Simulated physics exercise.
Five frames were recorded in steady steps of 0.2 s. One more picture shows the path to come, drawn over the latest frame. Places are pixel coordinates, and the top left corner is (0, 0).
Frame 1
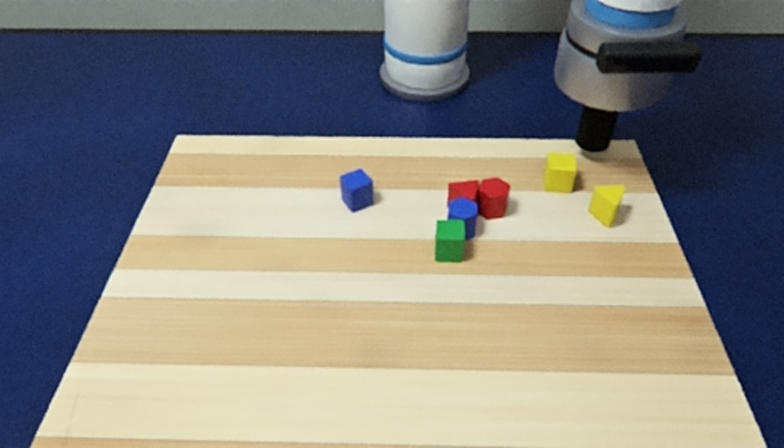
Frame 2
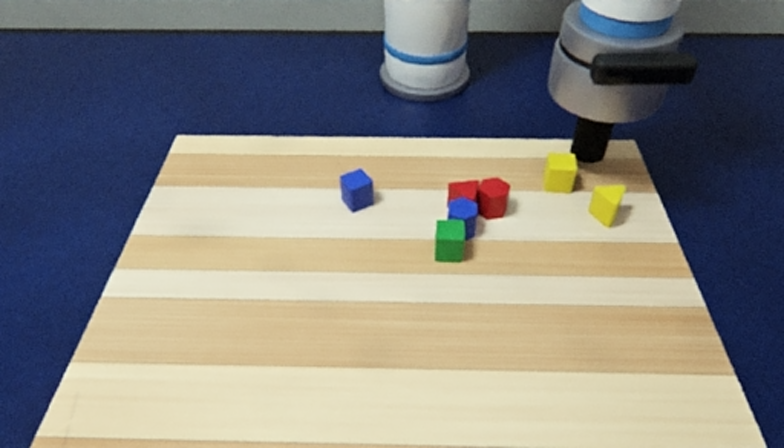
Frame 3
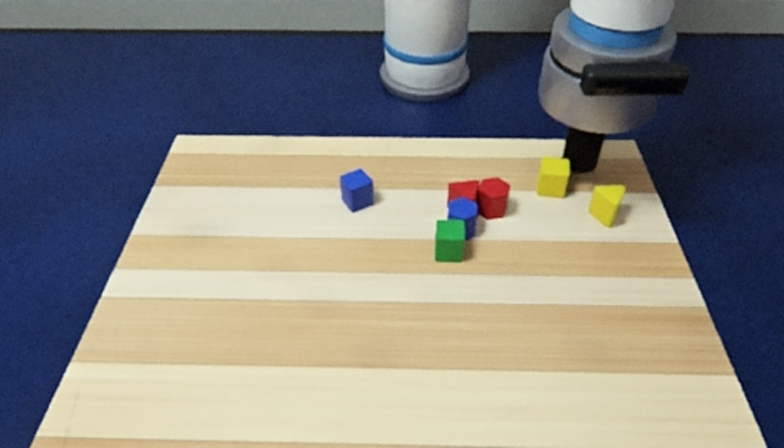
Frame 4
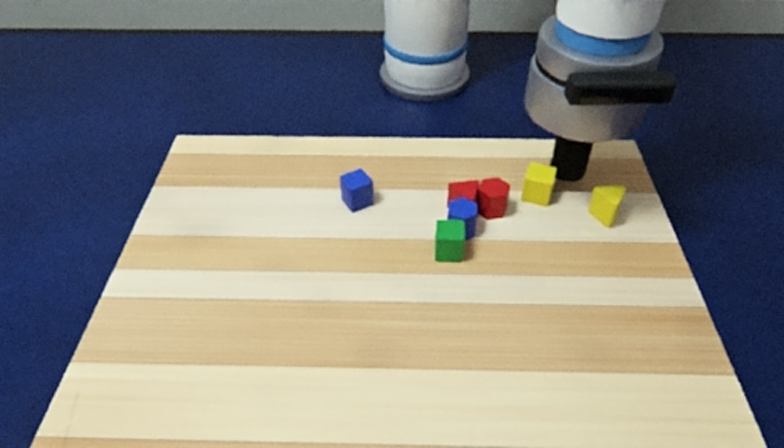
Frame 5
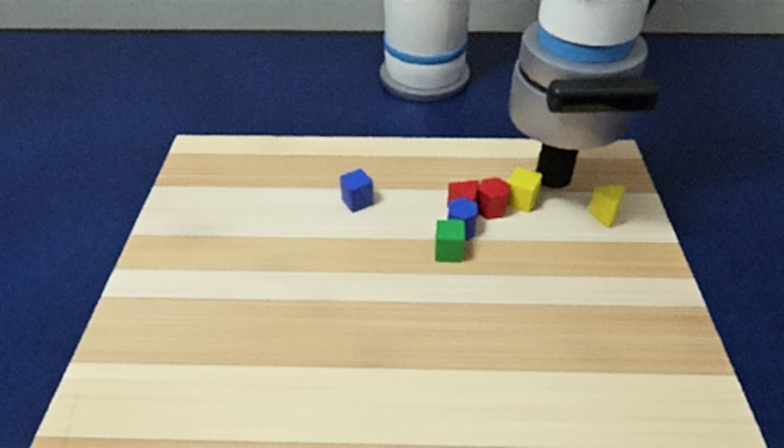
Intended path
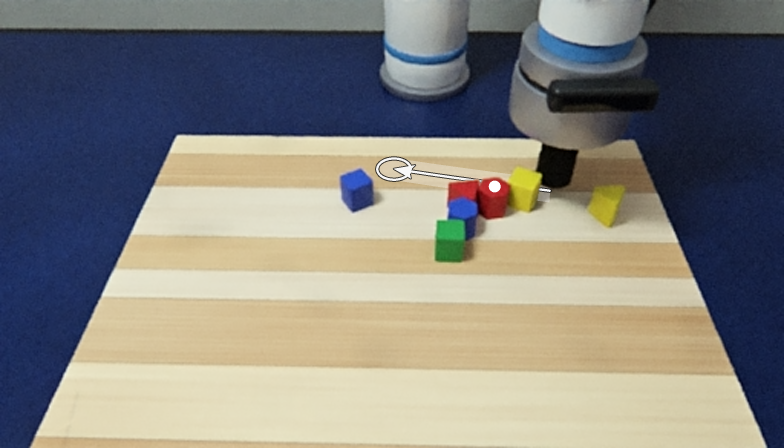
In the video, colored blocks sit on a striped wooden board as a robot arm's dark peg moves toward the yellow cube, then pushes it left and slightly nearer the viewer, up beside the red six-sided block.
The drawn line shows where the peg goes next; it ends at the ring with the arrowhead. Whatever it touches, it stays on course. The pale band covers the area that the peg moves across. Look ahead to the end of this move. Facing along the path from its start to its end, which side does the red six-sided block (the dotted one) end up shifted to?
It's going to go left.
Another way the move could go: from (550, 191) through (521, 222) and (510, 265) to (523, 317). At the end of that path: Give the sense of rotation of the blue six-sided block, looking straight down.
Bird's-eye view: Counterclockwise.
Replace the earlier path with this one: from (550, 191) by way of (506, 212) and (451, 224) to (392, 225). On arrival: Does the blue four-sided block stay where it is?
Answer: No.
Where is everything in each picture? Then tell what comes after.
In the first frame, peg's lower end at (592, 143); blue six-sided block at (463, 207); red triangular block at (467, 187); red six-sided block at (495, 186); yellow four-sided block at (562, 161); yellow triangular block at (612, 192).
In the second frame, peg at (587, 153); blocks still.
In the third frame, peg at (579, 163); yellow four-sided block at (556, 166).
In the fourth frame, peg at (567, 171); yellow four-sided block at (541, 172).
In the fifth frame, peg at (553, 178); blue six-sided block at (463, 207); red triangular block at (467, 187); red six-sided block at (495, 186); yellow four-sided block at (525, 178); yellow triangular block at (612, 192).
Drawn move, straight from (550, 191) to (394, 169); the dot is on the red six-sided block.
On the path given first. One third of the way, peg at (497, 170); blue six-sided block at (454, 211), turned 30° anticlockwise; red triangular block at (452, 187); red six-sided block at (476, 198), turned 10° clockwise; yellow four-sided block at (490, 181), turned 75° anticlockwise.
Two thirds of the way, peg at (445, 163); blue six-sided block at (454, 211), turned 30° anticlockwise; red triangular block at (452, 187); red six-sided block at (476, 198), turned 15° clockwise; yellow four-sided block at (487, 180), turned 100° anticlockwise.
At the end, peg at (394, 156); blue six-sided block at (454, 211), turned 30° anticlockwise; red triangular block at (452, 187); red six-sided block at (476, 198), turned 15° clockwise; yellow four-sided block at (487, 180), turned 100° anticlockwise; yellow triangular block still.
